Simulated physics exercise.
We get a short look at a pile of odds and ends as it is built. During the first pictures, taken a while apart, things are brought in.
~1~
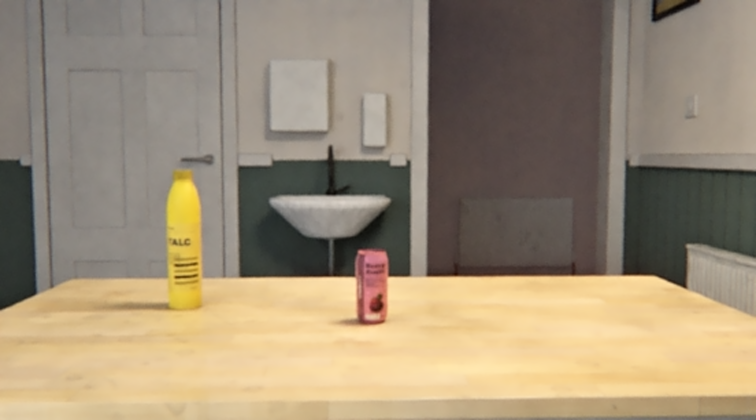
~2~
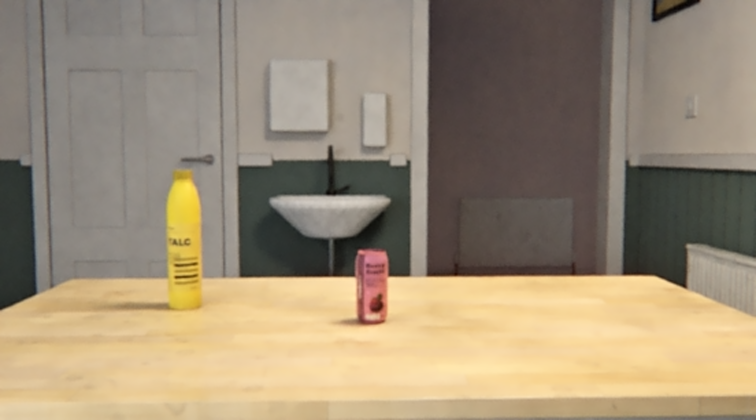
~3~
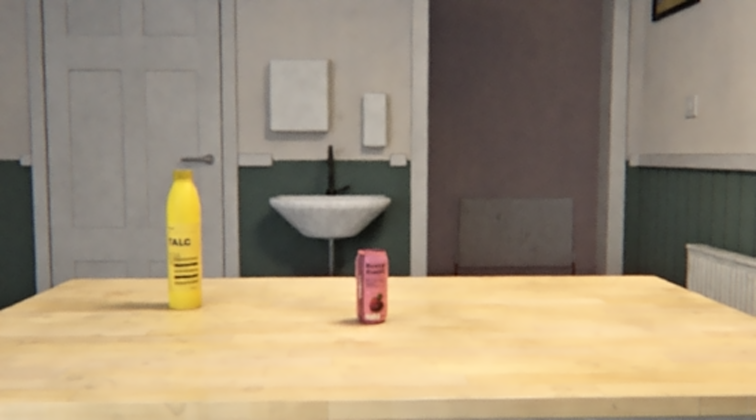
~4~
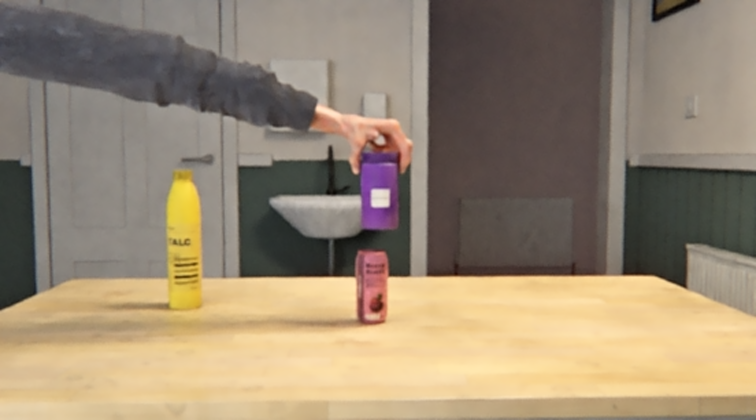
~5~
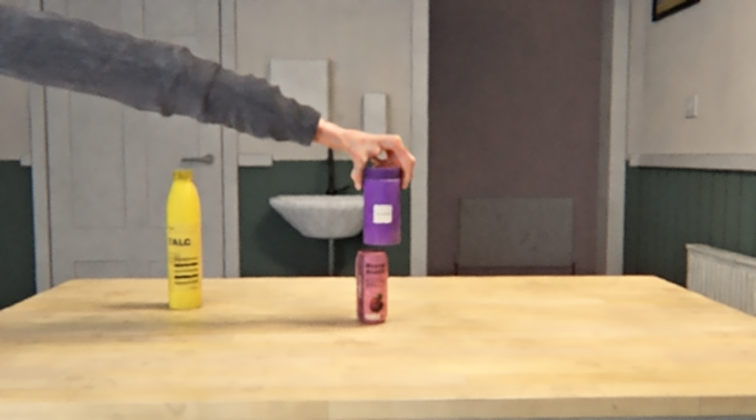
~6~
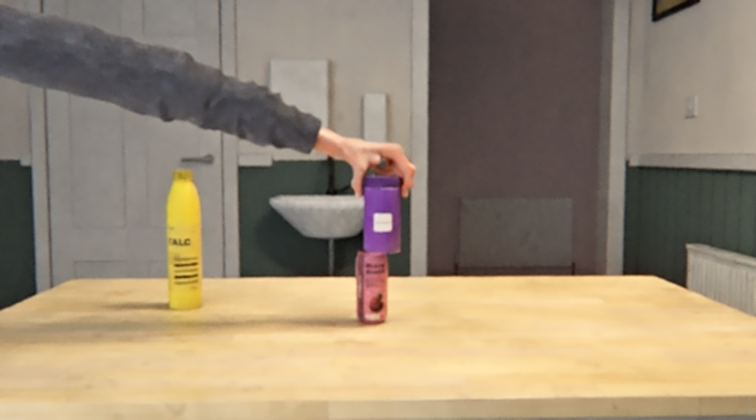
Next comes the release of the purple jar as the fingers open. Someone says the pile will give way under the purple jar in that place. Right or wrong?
Wrong, it holds.
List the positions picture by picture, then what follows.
In the first frame, the last thing is not in view yet; yellow bottle (184, 239).
In the second frame, the last thing is not in view yet; yellow bottle (184, 239).
In the third frame, the last thing is not in view yet; yellow bottle (184, 239).
The fourth frame shows coming down; purple jar (380, 190); yellow bottle (184, 239).
The fifth frame shows coming down; purple jar (382, 206); yellow bottle (184, 239).
The sixth frame shows set down, still held; purple jar (382, 214); yellow bottle (184, 239).
Then, 0.20 s past the last view, nothing moves.
Then, 0.50 s past the last view, purple jar resting near (383, 214).
Finally, all 3 still in place. Final places as the last picture's camera would see them, purple jar near (383, 214). The pile stays up.
